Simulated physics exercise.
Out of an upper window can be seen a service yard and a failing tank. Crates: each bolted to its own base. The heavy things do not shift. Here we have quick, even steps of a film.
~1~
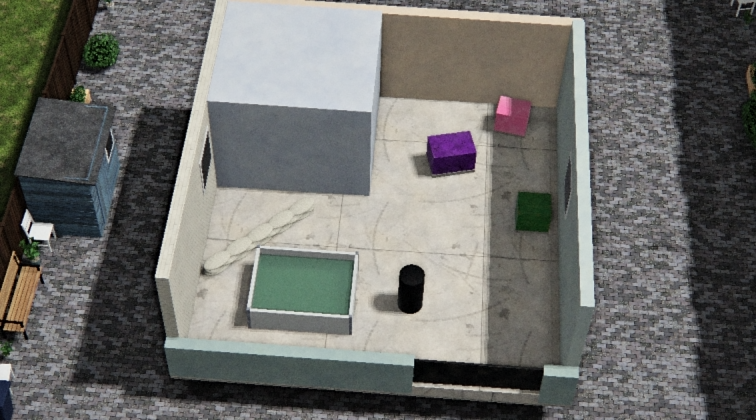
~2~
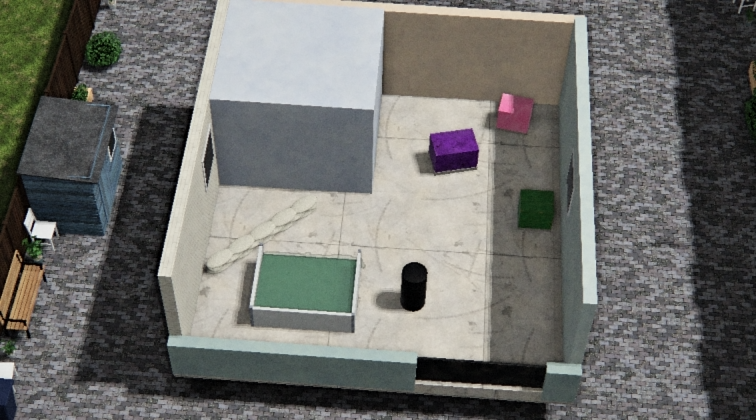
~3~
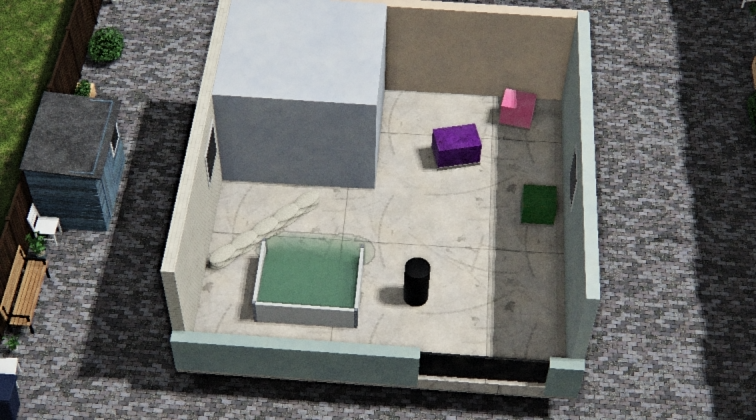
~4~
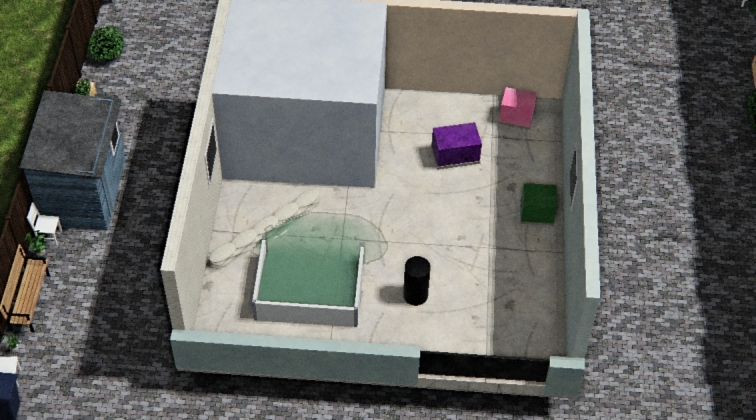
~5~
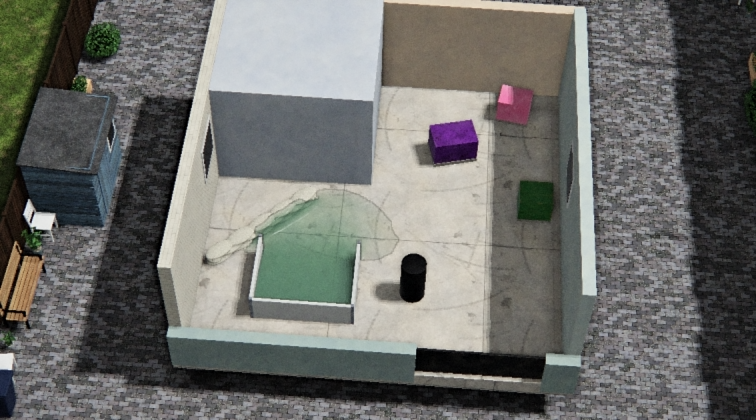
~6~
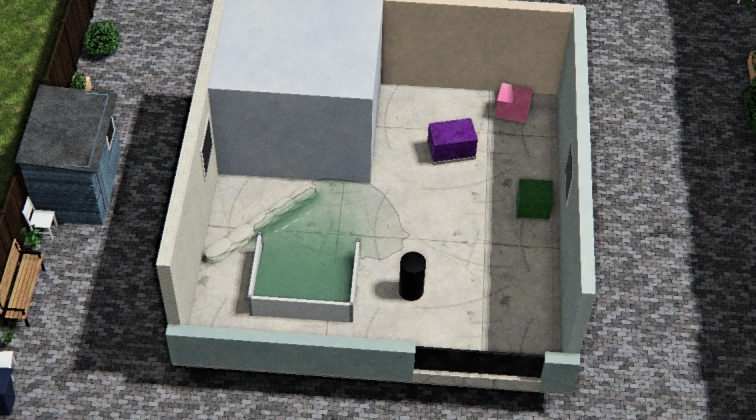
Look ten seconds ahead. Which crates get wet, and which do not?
At the end, the pink crate gets touched by the water; the green crate gets touched by the water; the purple crate gets touched by the water.
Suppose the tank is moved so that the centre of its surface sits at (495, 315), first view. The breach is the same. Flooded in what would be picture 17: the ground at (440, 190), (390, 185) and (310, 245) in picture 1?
Results in order - swamped, swamped, left untouched.
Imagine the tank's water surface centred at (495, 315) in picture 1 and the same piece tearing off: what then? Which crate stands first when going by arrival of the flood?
First comes the crate marked green.
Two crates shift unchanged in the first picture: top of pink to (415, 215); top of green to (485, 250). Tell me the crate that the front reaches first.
Answer: The pink-painted one.
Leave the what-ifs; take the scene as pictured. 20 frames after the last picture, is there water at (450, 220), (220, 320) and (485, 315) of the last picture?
Going through them one by one, the first is waterlogged, the second waterlogged and the third spared.
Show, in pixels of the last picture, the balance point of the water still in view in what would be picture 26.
Somewhere around (357, 229) in the last view.
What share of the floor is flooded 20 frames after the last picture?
Around 60 percent.
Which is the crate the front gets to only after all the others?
Note: The crate marked pink.
A moment on, water covers 20 % of the floor; the pink crate not reached, the green crate not reached, the purple crate not reached.
Next, water covers 30 % of the floor; the pink crate not reached, the green crate not reached, the purple crate water round its plinth.
Then, water covers 60 % of the floor; the pink crate water round its plinth, the green crate water round its plinth, the purple crate water round its plinth.
Later, water covers 80 % of the floor; the pink crate water round its plinth, the green crate water round its plinth, the purple crate water round its plinth.
In the end, water covers 95 % of the floor; the pink crate was topped, the green crate was topped, the purple crate was topped.
